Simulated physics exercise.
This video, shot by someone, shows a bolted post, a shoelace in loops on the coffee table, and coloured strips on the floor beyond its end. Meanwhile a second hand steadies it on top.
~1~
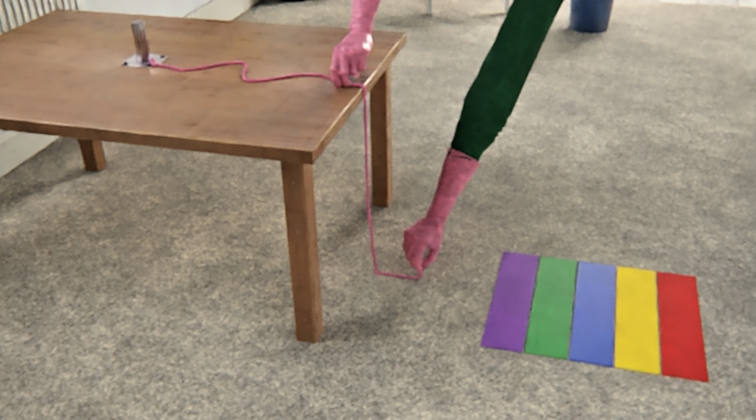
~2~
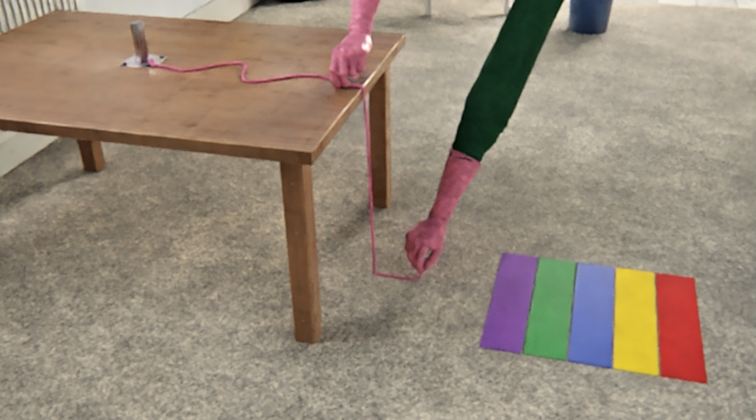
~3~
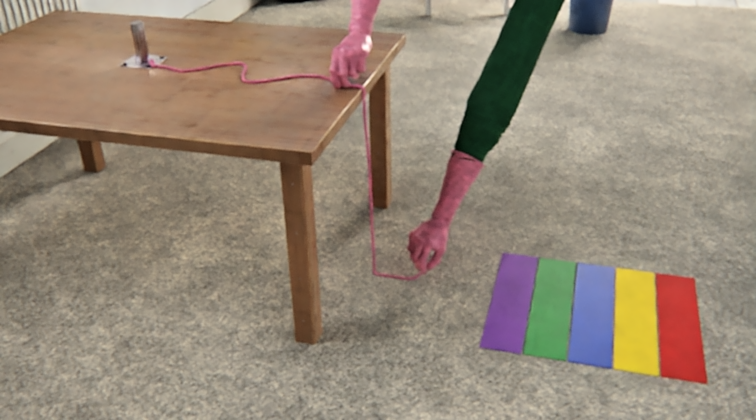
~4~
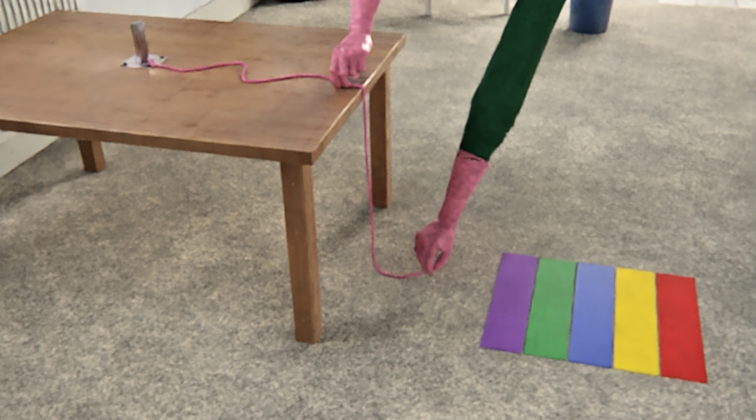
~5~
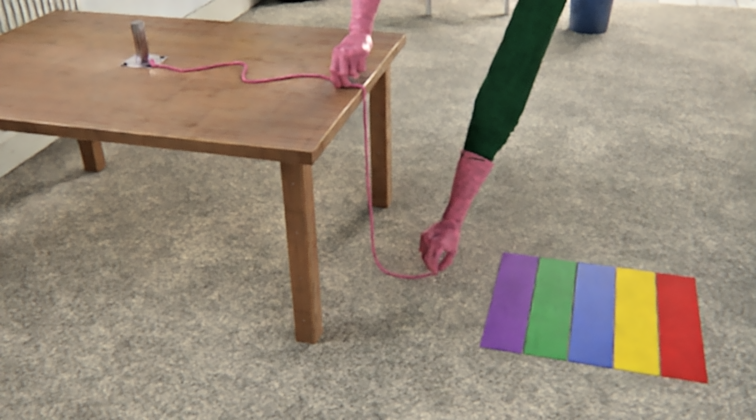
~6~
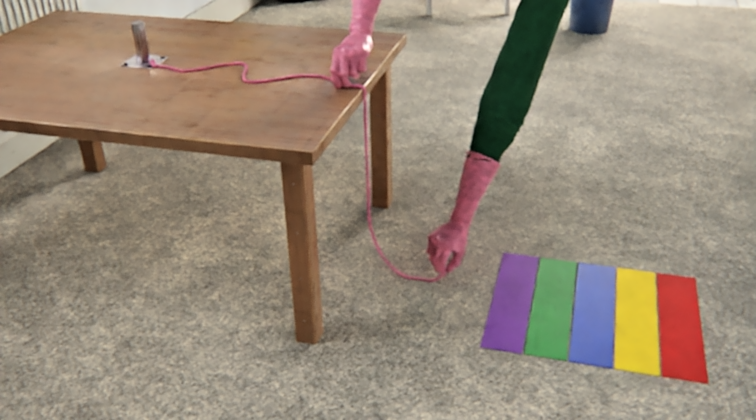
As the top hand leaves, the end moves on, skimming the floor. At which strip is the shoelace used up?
At the yellow one.
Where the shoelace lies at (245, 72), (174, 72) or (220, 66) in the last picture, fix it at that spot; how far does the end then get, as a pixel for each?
Results: (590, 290); (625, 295); (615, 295).
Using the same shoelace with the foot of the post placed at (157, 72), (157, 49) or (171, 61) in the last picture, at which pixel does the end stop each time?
Pixels, try by try: About (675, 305), (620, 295), (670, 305).
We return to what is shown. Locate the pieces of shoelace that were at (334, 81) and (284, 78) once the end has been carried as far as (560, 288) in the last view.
Roughly (375, 117) for the first and (338, 82) for the second.
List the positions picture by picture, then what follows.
End (421, 267); purple (505, 330); green (548, 336); blue (592, 343); yellow (637, 350); red (683, 357), in the first picture.
End (423, 269); shoelace through (172, 69) (246, 67) (298, 76) (364, 102) (370, 184) (374, 256), in the second picture.
End (426, 269), in the third picture.
End (433, 270); shoelace through (172, 69) (246, 67) (298, 76) (364, 102) (369, 183) (373, 256), in the fourth picture.
End (438, 270), in the fifth picture.
End (446, 272); shoelace through (173, 69) (247, 67) (299, 76) (365, 102) (368, 184) (383, 257), in the sixth picture.
Soon after, end near (560, 288); over green.
Then, end near (609, 295); over blue.
At full stretch, end near (638, 299); over yellow. It gets as far as the yellow strip.
